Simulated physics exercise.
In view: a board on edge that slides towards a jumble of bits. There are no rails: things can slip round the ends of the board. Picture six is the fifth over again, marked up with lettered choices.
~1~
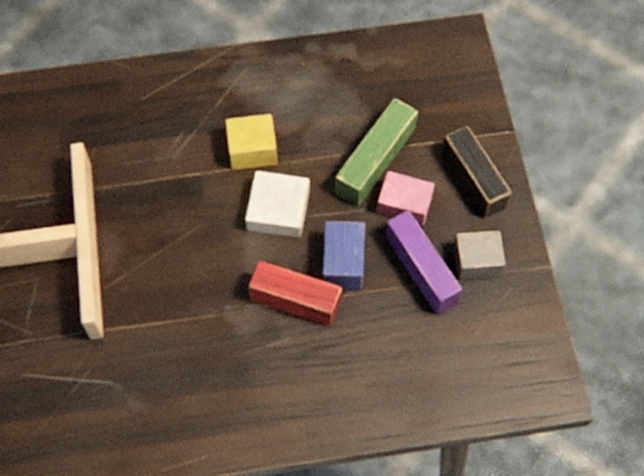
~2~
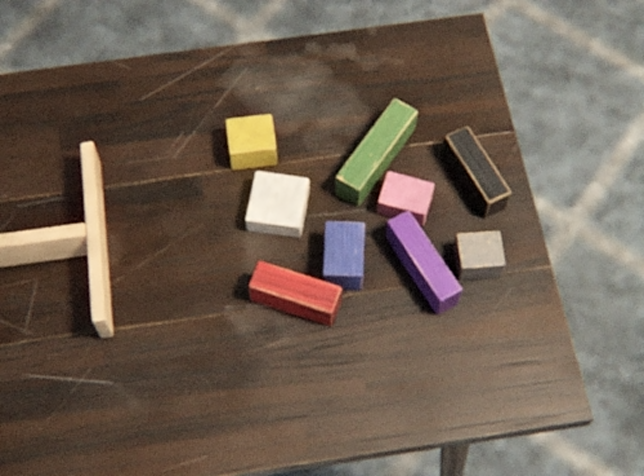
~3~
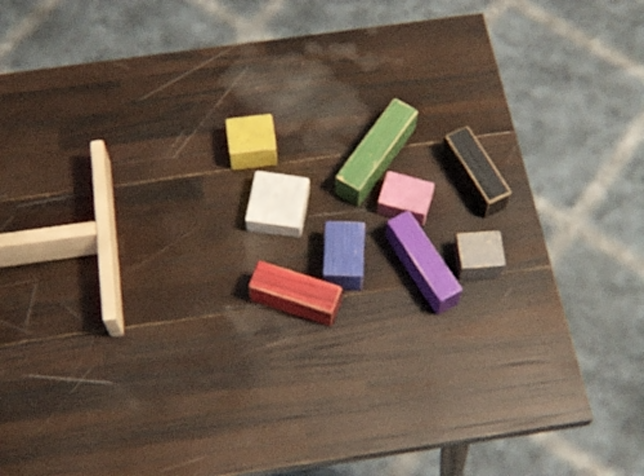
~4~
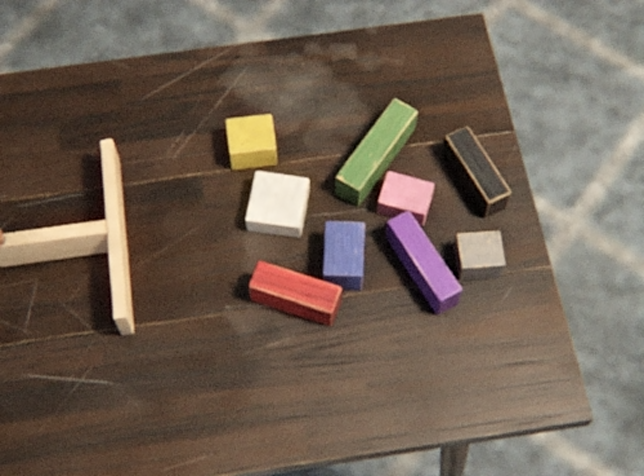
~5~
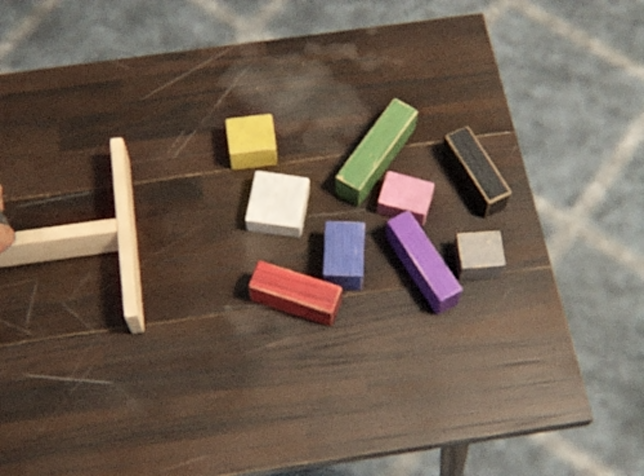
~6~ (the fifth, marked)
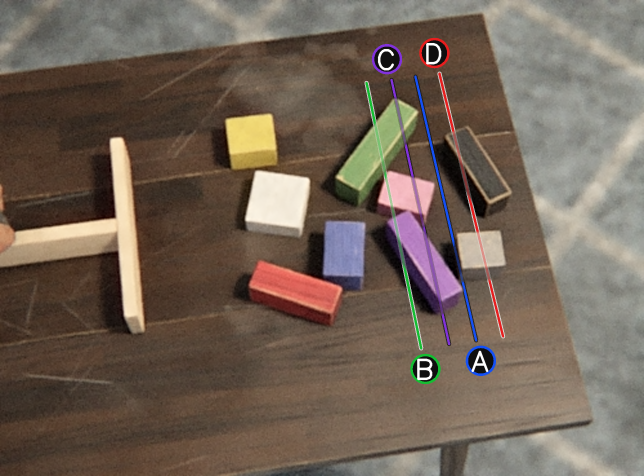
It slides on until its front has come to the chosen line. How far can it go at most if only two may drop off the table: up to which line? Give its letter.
At A, and not beyond.
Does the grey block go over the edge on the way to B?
By then, no.
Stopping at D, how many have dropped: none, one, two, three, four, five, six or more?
By then, four.
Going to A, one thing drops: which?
The black stick.
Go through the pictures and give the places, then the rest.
In the first picture, white block (279, 205); red stick (295, 294); purple stick (423, 263).
In the second picture, board (92, 228); green bar (376, 152).
In the third picture, board (102, 226); blue block (344, 255).
In the fourth picture, board (113, 225); pink block (405, 199).
In the fifth picture, board (123, 223); white block (279, 205); red stick (295, 294); purple stick (423, 263).
On the marked copy, A at (444, 201); B at (392, 208); C at (419, 204); D at (469, 197).
Taking A. A third of the way, board (241, 207); yellow block (262, 140); red stick (305, 294).
Two thirds of the way, board (355, 192); grey block (488, 253); pink block (455, 198).
When it is over, board (442, 180); black stick over the edge; grey block (545, 241); one fallen.
As for the rest, B is within the limit but short; C is within the limit but short; D drops four.
